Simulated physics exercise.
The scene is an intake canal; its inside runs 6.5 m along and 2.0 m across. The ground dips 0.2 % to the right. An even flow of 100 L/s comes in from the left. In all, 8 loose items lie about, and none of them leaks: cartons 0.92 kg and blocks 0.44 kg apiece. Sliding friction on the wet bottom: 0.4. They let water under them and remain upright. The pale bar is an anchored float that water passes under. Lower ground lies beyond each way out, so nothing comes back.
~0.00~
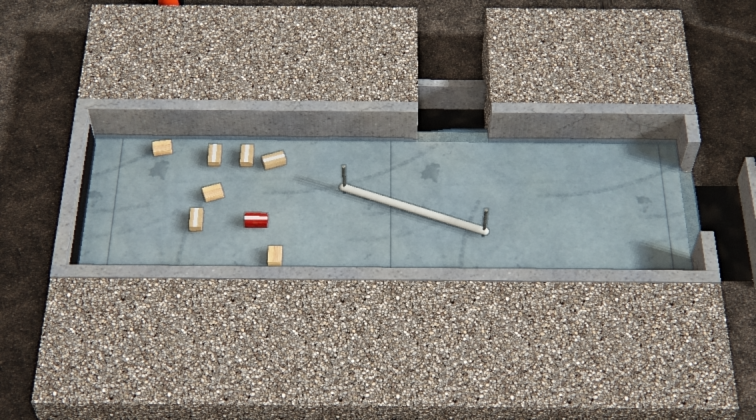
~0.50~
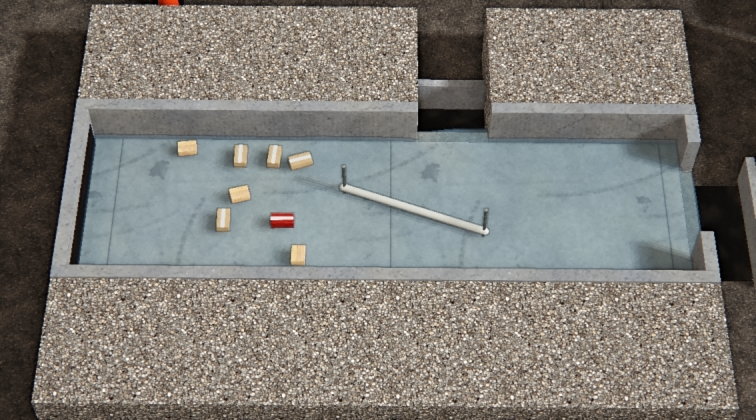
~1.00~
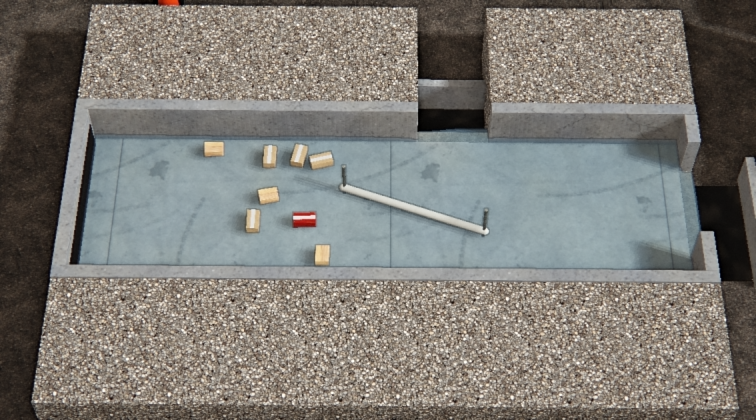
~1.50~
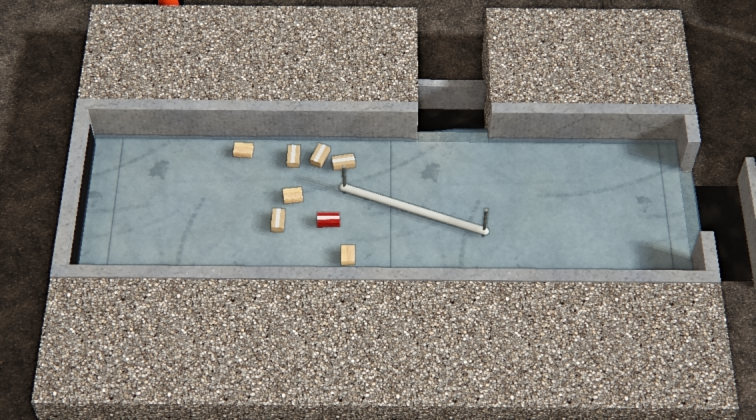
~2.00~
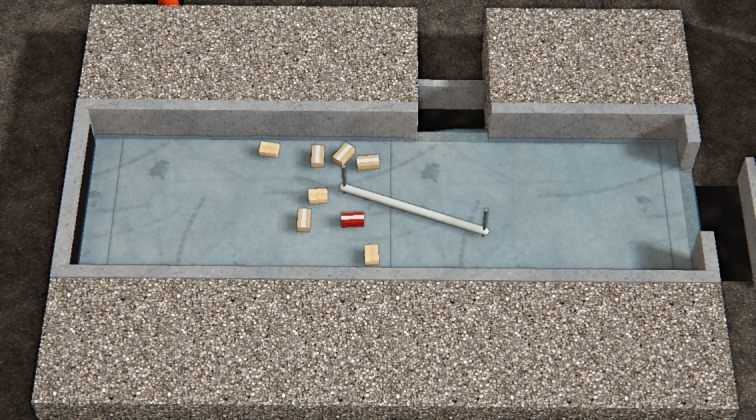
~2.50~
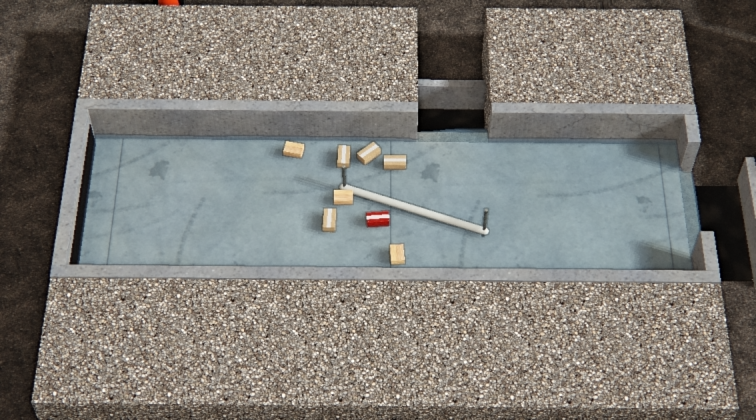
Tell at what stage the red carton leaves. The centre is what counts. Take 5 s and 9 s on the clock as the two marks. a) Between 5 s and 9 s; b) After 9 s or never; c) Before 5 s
The answer is b.
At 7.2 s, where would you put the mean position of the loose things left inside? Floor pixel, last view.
I'd put it around (526, 252).
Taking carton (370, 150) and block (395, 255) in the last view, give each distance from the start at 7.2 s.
In that order: Washed out, 350 cm.
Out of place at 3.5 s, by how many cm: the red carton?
Shift: About 200 cm.
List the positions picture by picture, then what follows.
The red carton at (256, 218), afloat; 9 cm deep round most things; 0 of 8 have shifted, in the first frame.
The red carton at (282, 218), afloat, 28 cm from its start; 9 cm deep round most things; 8 of 8 have shifted, in the second frame.
The red carton at (304, 218) floats, 52 cm from its start; 9 cm deep round most things; 8 of 8 have shifted, in the third frame.
The red carton at (328, 218), afloat, 77 cm from its start; 9 cm deep round most things; 8 of 8 have shifted, in the fourth frame.
The red carton at (353, 217), afloat, 103 cm from its start; about 1290 L in view; 8 of 8 have shifted, in the fifth frame.
The red carton at (378, 217) floats, 130 cm from its start; 9 cm deep round most things; 8 of 8 have shifted, in the sixth frame.
After 3.5 s the red carton is near (424, 218), 1.8 m from its start, afloat; 0 of 8 are out; 8 afloat.
After 7.2 s the red carton is near (524, 243), 2.9 m from its start, afloat; 4 of 8 are out; 4 afloat.
After 12.0 s the red carton is near (674, 235), 4.5 m from its start, afloat; 5 of 8 are out; 3 afloat.
After 16.0 s the red carton has gone out (at 12.5 s); 8 of 8 are out; 0 afloat.
